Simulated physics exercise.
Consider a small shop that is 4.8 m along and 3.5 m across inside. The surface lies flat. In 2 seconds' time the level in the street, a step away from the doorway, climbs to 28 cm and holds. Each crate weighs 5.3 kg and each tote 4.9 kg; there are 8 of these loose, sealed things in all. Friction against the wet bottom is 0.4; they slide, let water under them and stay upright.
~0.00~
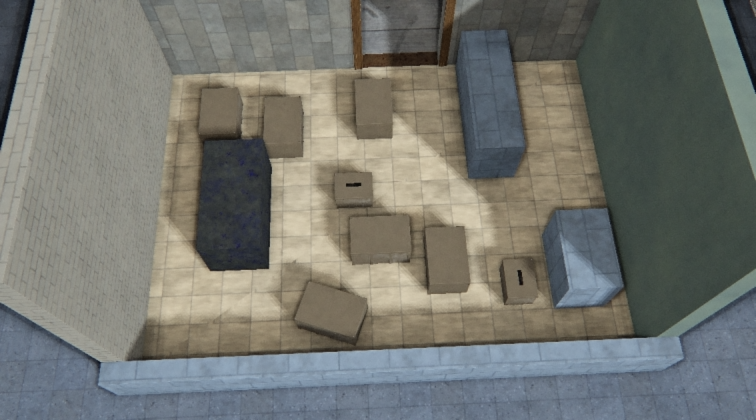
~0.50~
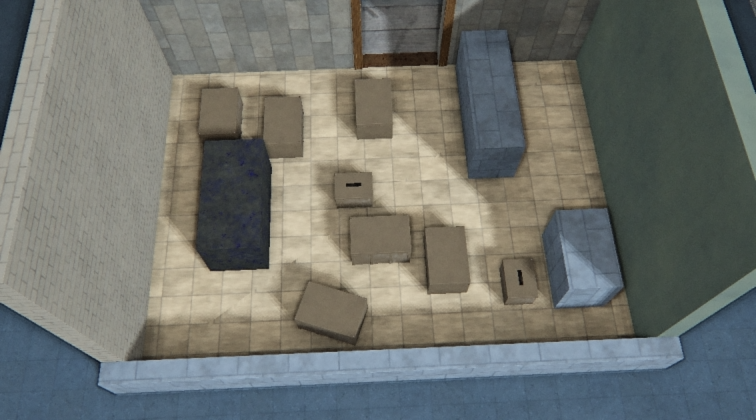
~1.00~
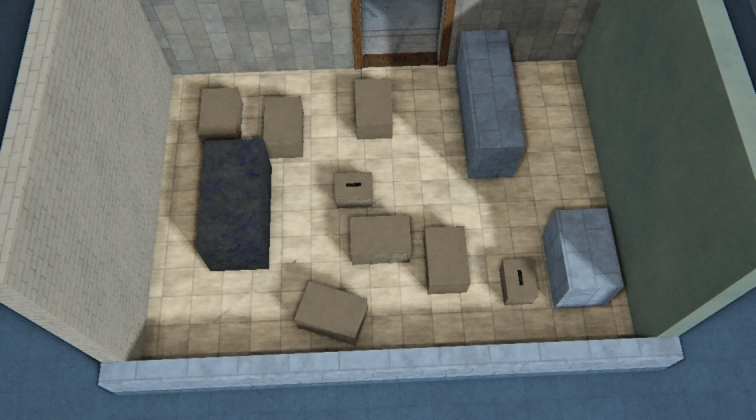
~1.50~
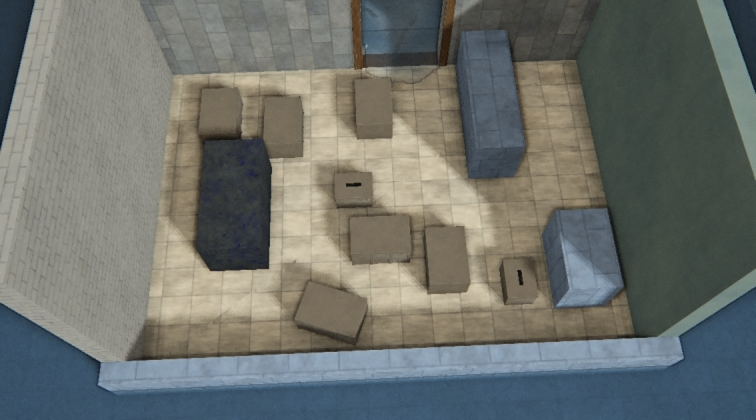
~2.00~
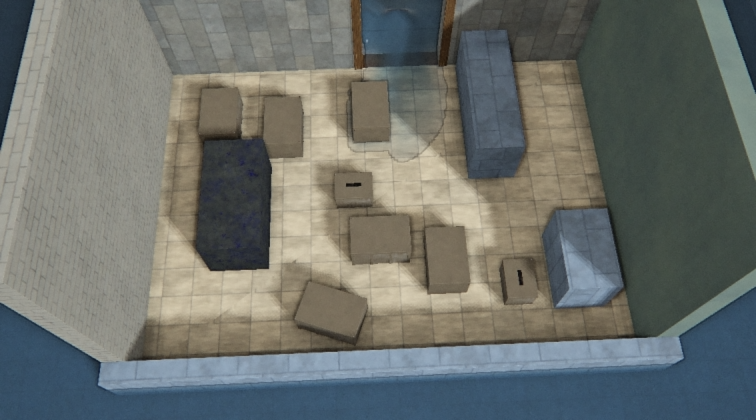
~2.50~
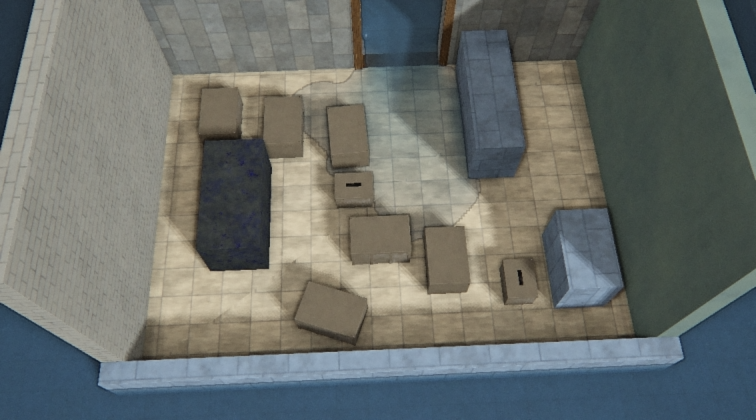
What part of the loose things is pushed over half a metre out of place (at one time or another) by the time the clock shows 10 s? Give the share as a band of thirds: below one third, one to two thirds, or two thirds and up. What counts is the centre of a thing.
The count is two thirds or higher.
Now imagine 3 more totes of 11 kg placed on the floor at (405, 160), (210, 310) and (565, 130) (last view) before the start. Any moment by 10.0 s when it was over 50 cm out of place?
Beyond the limit; beyond the limit; within the limit.
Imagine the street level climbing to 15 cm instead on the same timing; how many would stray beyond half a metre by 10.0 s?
That would give 5.
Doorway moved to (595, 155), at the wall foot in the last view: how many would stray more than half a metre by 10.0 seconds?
That gives 6 of them.
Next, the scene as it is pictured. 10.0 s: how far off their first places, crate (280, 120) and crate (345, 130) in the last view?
They sit 50 cm and 250 cm away, in the order given.
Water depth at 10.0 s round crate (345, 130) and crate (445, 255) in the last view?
Close to 15 and 7 centimetres.
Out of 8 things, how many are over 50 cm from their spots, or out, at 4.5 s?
Tally: 5.
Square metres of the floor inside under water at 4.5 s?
About 10.5 m2.
After 3.5 s 4 of 8 are over 50 cm from their spots; 1 afloat.
After 4.5 s 5 of 8 are over 50 cm from their spots; 5 afloat.
After 7.0 s 6 of 8 are over 50 cm from their spots; 7 afloat.
After 10.0 s 7 of 8 are over 50 cm from their spots, and 7 have been at some point; 8 afloat.
